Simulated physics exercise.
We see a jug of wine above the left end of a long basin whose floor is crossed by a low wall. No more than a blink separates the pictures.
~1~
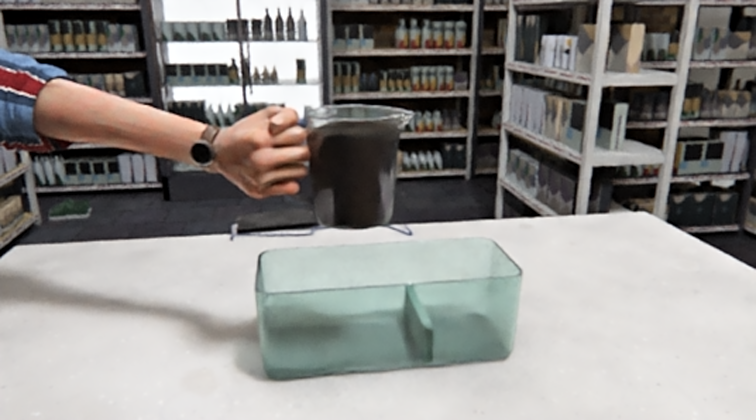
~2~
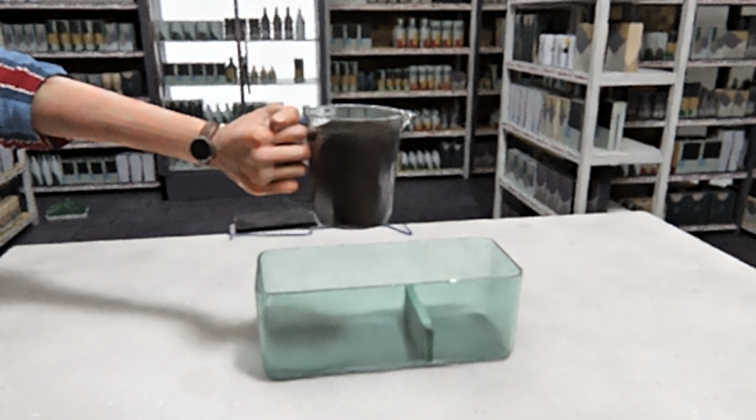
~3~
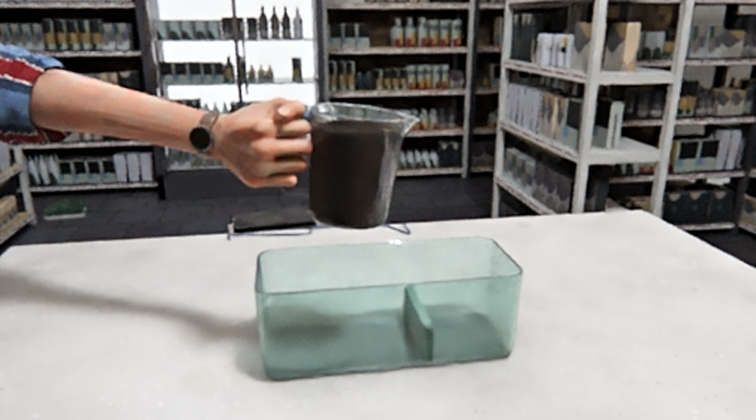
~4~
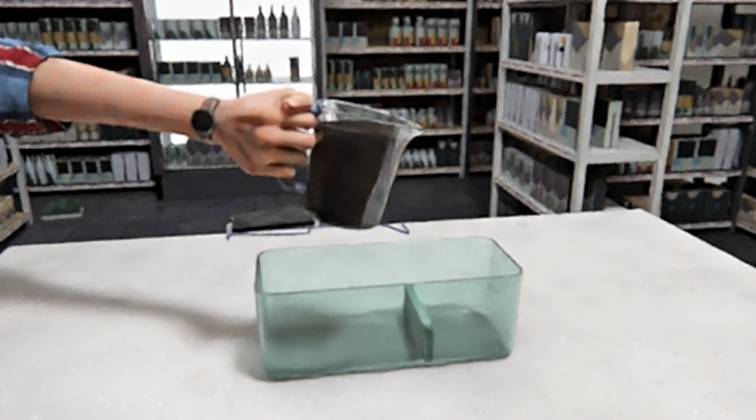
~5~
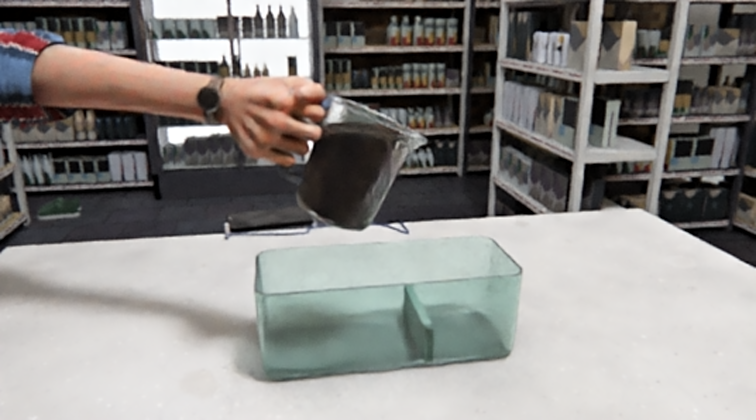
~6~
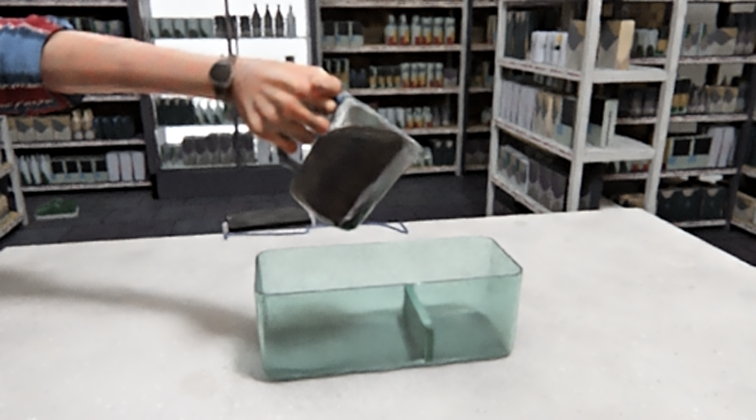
At the start, a hand holds a glass jug of dark liquid upright above a long, pale green glass basin with a low wall across its floor. The hand then tilts the jug to the right, slightly at first, then more steeply, while the liquid stays inside and the basin remains still.
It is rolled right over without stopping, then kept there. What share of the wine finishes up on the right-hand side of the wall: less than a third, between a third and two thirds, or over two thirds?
My call is that the right side exceeds two thirds.
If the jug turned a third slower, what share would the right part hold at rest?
About 85 per cent.
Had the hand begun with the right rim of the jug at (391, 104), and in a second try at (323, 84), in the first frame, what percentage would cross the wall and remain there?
About 80 and 5 per cent.
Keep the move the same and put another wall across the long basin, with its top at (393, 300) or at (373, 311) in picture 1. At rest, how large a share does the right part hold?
Record: Case 1 near 85 %, case 2 near 85 %.
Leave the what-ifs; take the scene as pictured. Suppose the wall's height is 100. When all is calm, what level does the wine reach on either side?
On the left roughly 10, on the right roughly 100.
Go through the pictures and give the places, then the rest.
The first frame shows tilt 0°; pouring edge (415, 113); surface from (308, 130) to (398, 128); the long basin's rim runs from (257, 272) to (507, 256); the wall's top is at (418, 305).
The second frame shows tilt 2°; pouring edge (416, 114); surface from (309, 129) to (398, 128).
The third frame shows tilt 7°; pouring edge (420, 119); surface from (312, 126) to (400, 129).
The fourth frame shows tilt 14°; pouring edge (425, 128); surface from (316, 125) to (405, 133).
The fifth frame shows tilt 24°; pouring edge (429, 141); surface from (317, 142) to (412, 137).
The sixth frame shows tilt 36°; pouring edge (431, 156); surface from (310, 151) to (421, 146).
A moment on, the jug is tipped on its side and 53 per cent is still to pour, 0 is left of the wall and 22 right of it.
Next, the jug is tipped right over and 17 per cent is still to pour, 1 is left of the wall and 57 right of it.
Then the jug is tipped right over and 5 per cent is still to pour, 6 is left of the wall and 79 right of it.
Later the jug is tipped right over and 1 per cent is still to pour, 9 is left of the wall and 83 right of it.
Finally, 11 per cent lies left of the wall, 82 right of it and 7 outside.
